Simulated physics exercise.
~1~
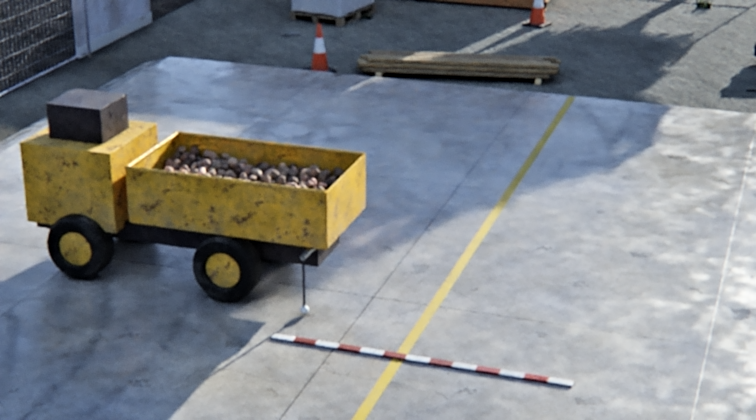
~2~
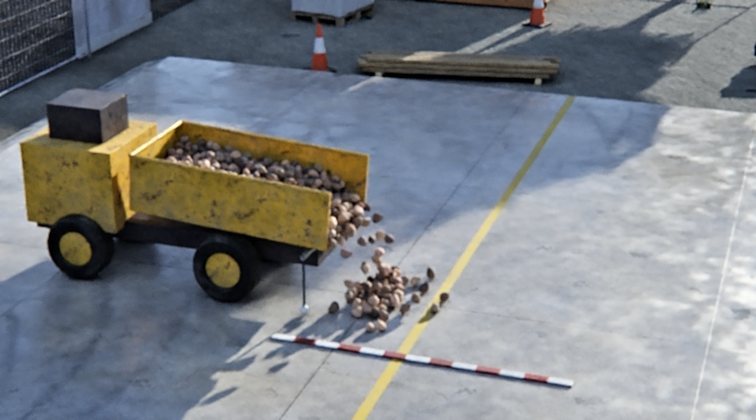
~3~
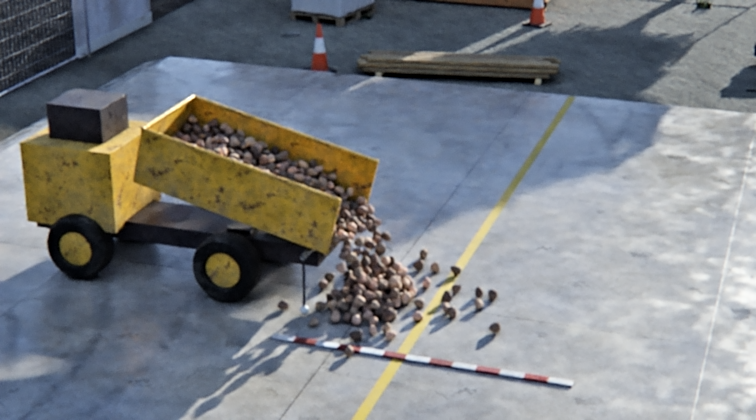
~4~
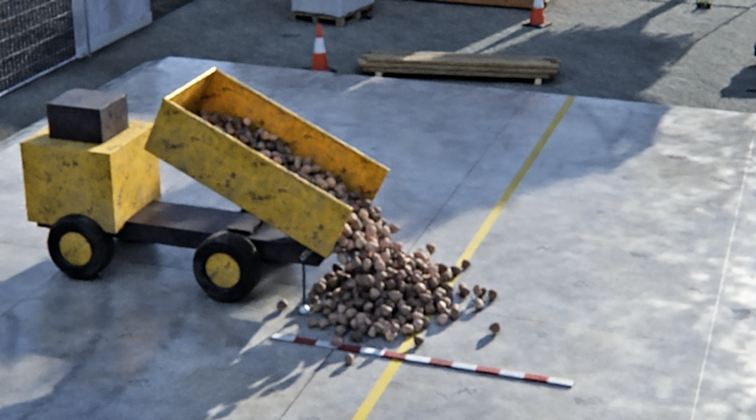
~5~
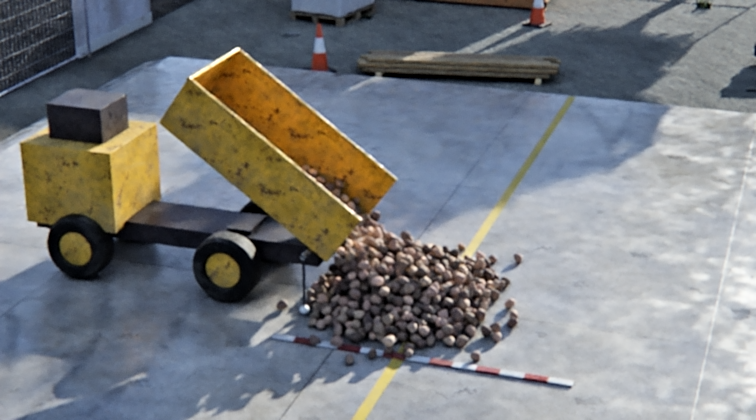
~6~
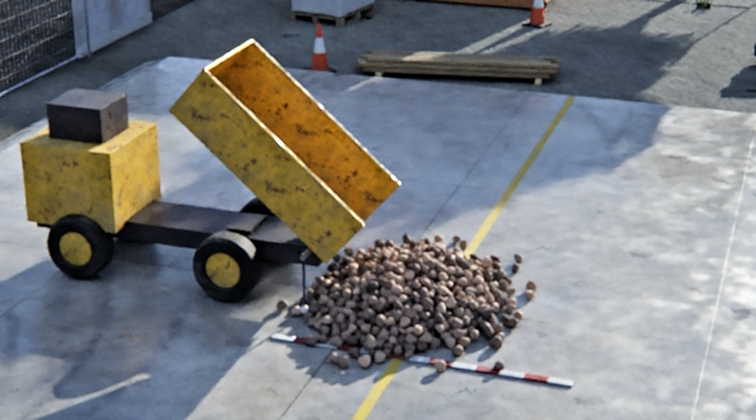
On a concrete yard, a yellow tipper raises its body, pouring brown stones into a heap across a yellow line until empty.
